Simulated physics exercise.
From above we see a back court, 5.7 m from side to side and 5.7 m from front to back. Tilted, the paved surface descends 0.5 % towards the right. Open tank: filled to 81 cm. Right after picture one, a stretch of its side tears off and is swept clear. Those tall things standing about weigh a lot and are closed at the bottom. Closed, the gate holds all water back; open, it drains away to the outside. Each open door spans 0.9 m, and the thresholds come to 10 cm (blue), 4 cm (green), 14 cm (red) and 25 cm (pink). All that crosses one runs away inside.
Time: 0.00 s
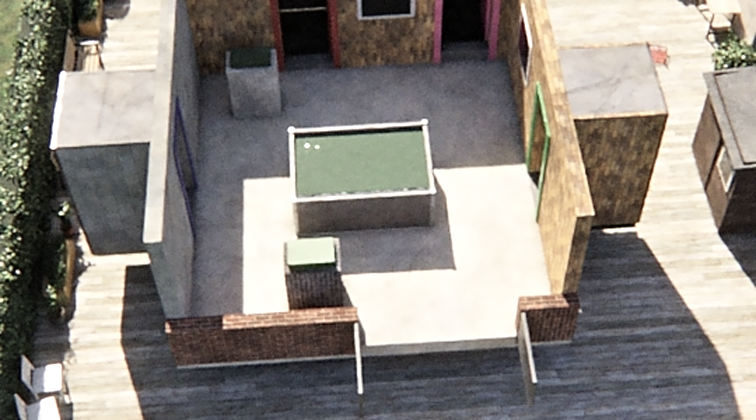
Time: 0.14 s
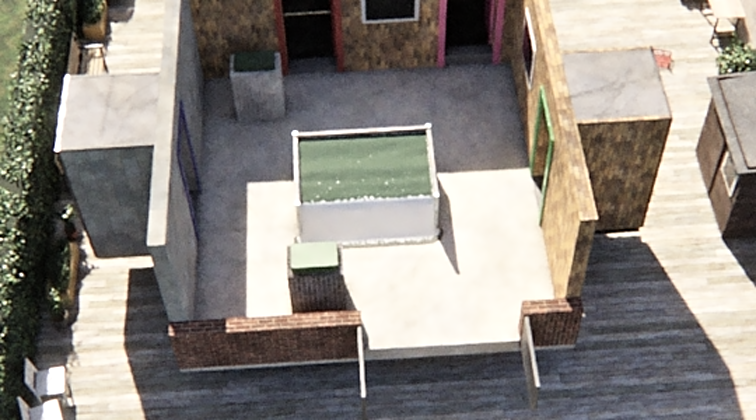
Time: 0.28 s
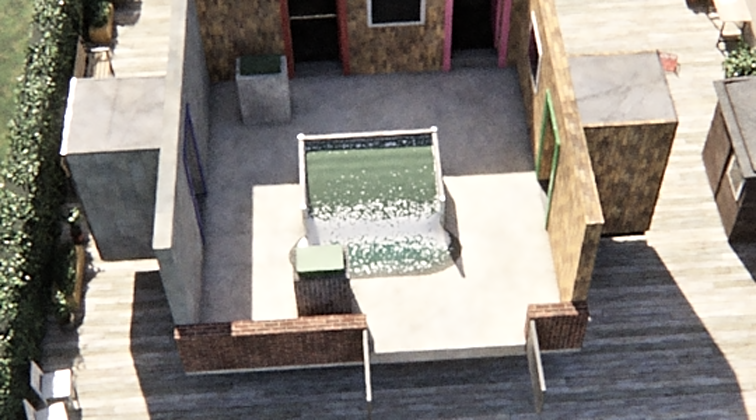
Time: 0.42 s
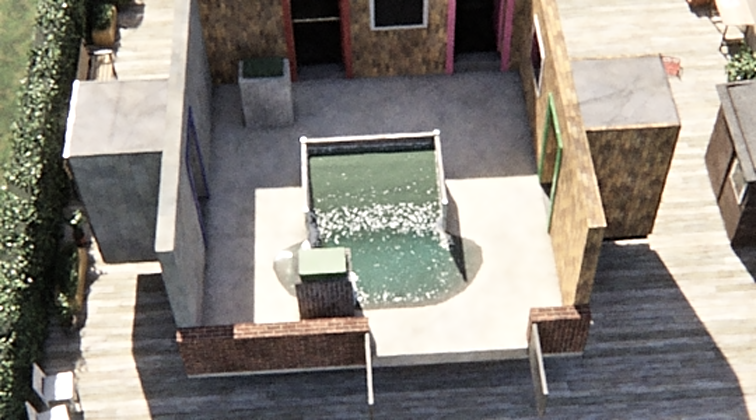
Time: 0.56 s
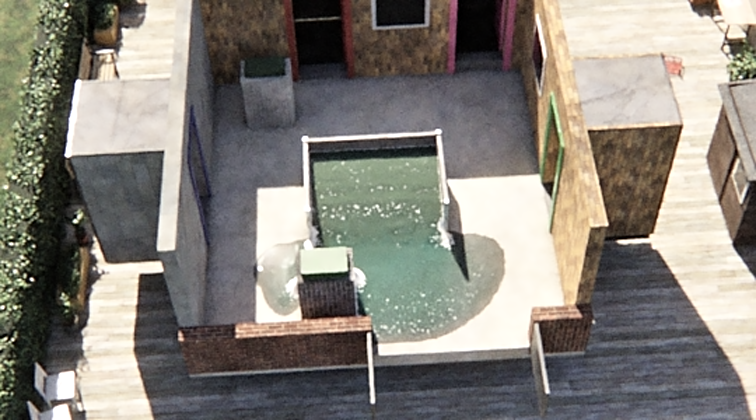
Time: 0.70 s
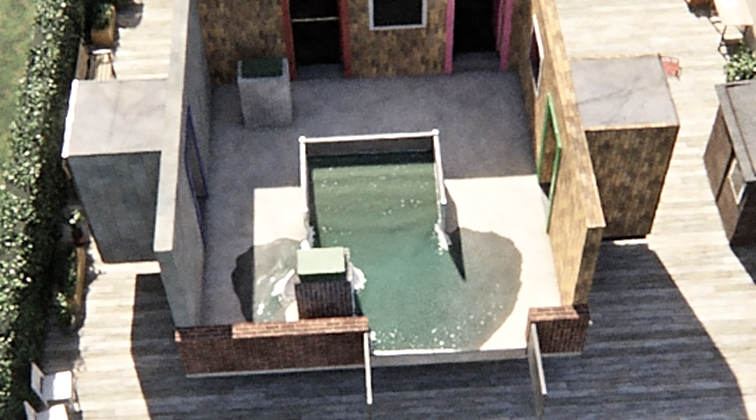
Green water pouring out of an open tank through its missing front side, surging around a small brick block and spreading across the pale court floor.
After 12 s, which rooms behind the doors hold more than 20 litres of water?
Outcome: The blue door lets in less than the cap; the green door lets in less than the cap; the red door lets in less than the cap; the pink door lets in less than the cap.
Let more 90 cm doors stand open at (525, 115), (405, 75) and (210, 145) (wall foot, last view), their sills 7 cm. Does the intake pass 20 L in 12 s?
In that order: Not over, not over, not over.
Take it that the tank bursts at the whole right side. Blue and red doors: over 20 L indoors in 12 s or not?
The blue door comes out less than that and the red door less than that.
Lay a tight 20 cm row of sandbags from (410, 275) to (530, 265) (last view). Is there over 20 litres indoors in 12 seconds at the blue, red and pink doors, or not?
Then: Blue below, red not over, pink below.
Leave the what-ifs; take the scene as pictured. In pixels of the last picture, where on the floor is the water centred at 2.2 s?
The water's centre is around (351, 265).
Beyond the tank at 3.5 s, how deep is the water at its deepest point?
Roughly 18 cm.
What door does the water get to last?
Pink.
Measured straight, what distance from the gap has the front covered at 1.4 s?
I'd put it close to 3.4 m.
After 1.4 s water covers 35 % of the floor and is deepest (40 cm) near (338, 276); blue door not reached, green door not reached, red door not reached, pink door not reached.
After 2.2 s water covers 40 % of the floor and is deepest (26 cm) near (202, 312); blue door 11 cm at the sill, 0 L in, green door not reached, red door not reached, pink door not reached.
After 3.5 s water covers 55 % of the floor and is deepest (18 cm) near (563, 331); blue door 9 cm at the sill, 2 L in, green door 2 cm at the sill, 0 L in, red door not reached, pink door not reached.
After 7.0 s water covers 90 % of the floor and is deepest (8 cm) near (211, 110); blue door 3 cm at the sill, 2 L in, green door 2 cm at the sill, 0 L in, red door 2 cm at the sill, 0 L in, pink door 5 cm at the sill, 0 L in.
After 12.0 s water covers 95 % of the floor and is deepest (7 cm) near (498, 81); blue door 2 cm at the sill, 2 L in, green door 5 cm at the sill, 0 L in, red door 2 cm at the sill, 0 L in, pink door 6 cm at the sill, 0 L in.
